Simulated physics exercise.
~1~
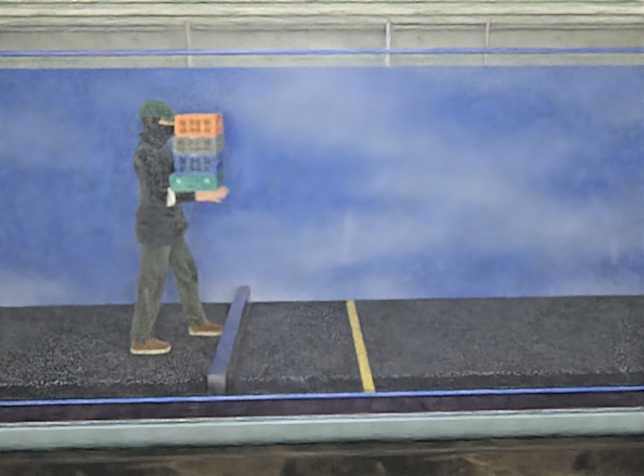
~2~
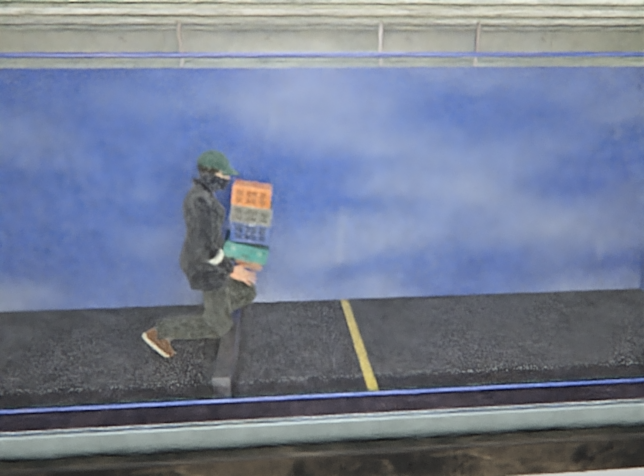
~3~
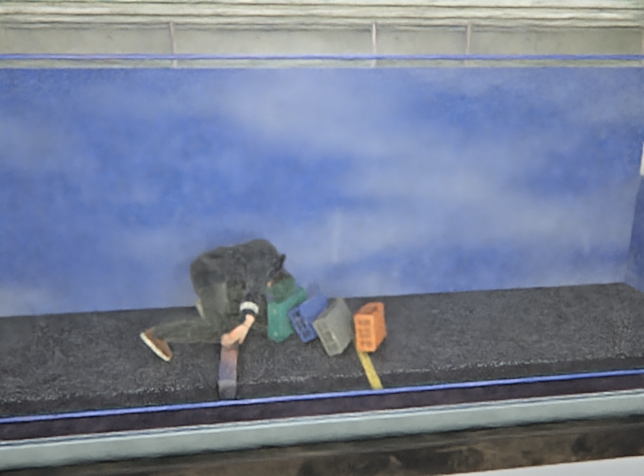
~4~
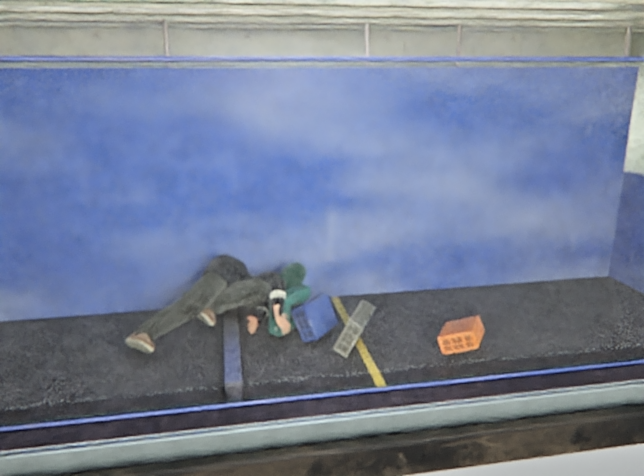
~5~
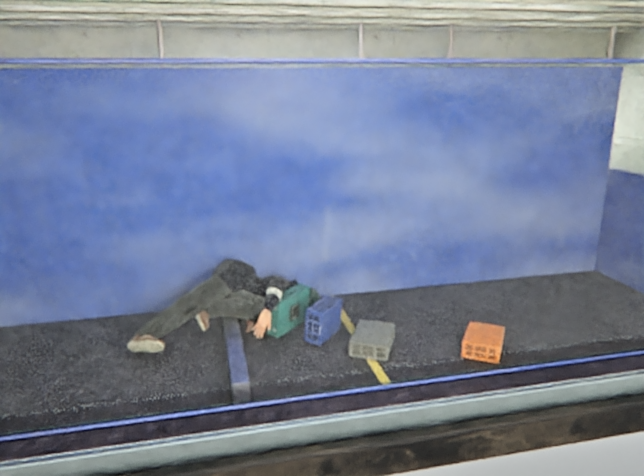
At first, a person in dark clothes and a green cap walks right across a dark floor before a blue wall, carrying a stack of orange, grey and blue crates above a teal toolbox. At the low rail, the person pitches forward, one leg trailing behind, the stack still held close. Then the body folds down over the rail and the load spills to the right. The orange crate tumbles farthest, and the grey one tips over across the yellow line. Finally the person lies sprawled over the rail, head short of the line, beside the toolbox and blue crate, which also stop short.
